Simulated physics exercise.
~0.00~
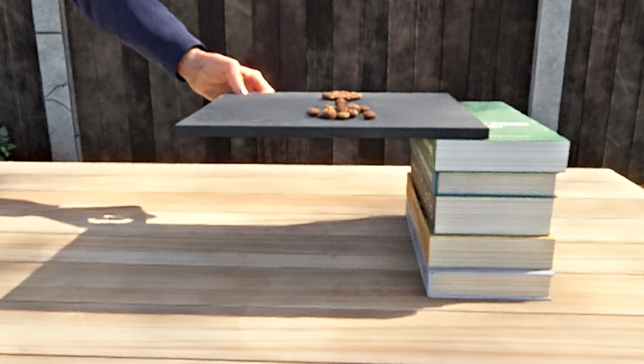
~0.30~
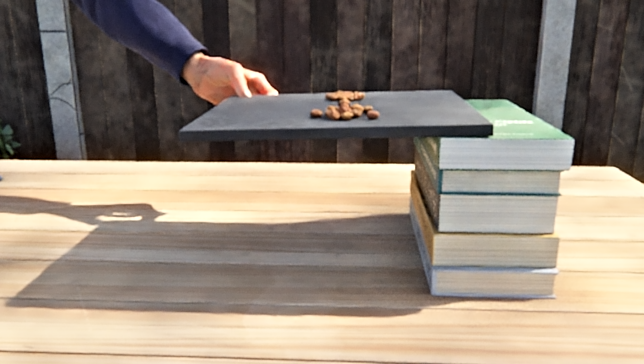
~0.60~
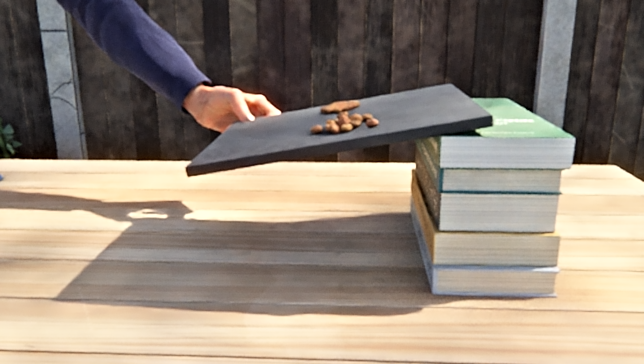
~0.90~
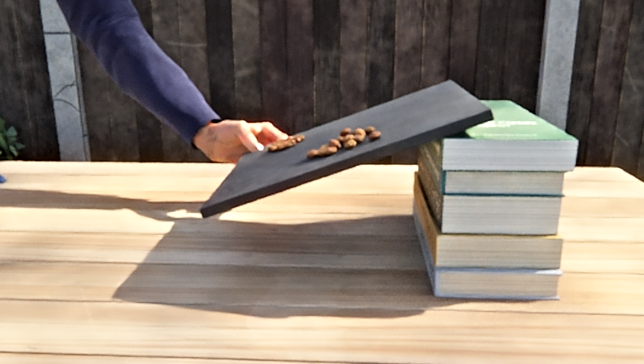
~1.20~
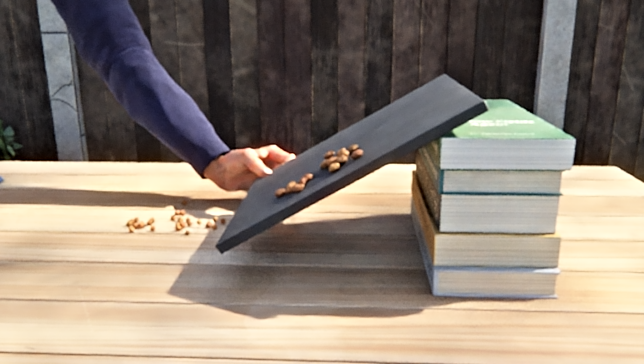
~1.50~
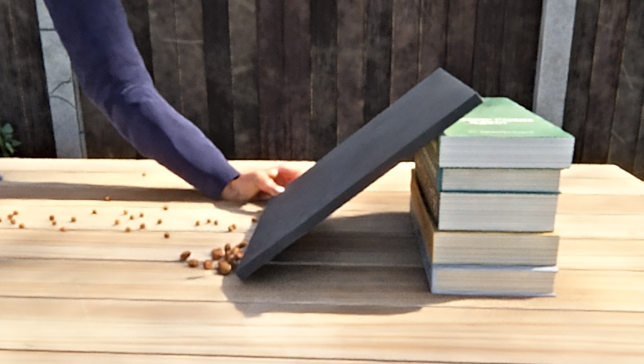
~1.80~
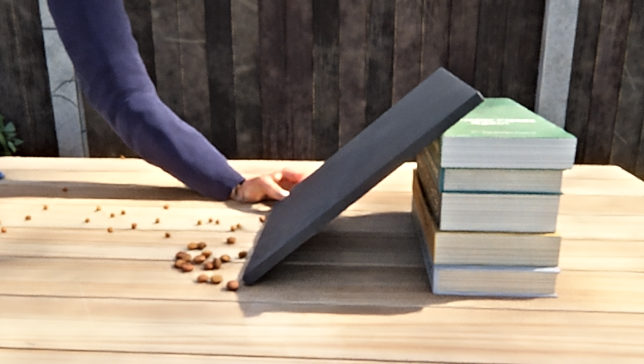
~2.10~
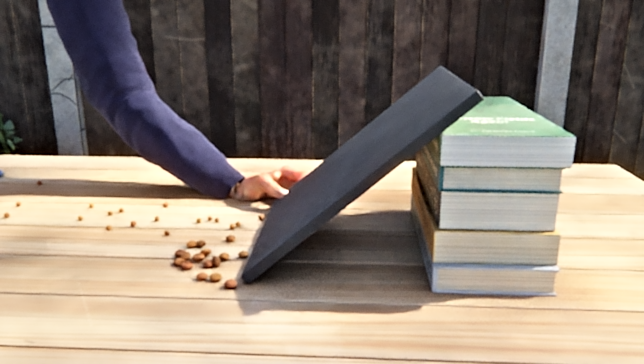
On a sunlit wooden table, a hand lowering a dark board propped on books, small brown pieces sliding off and scattering left.
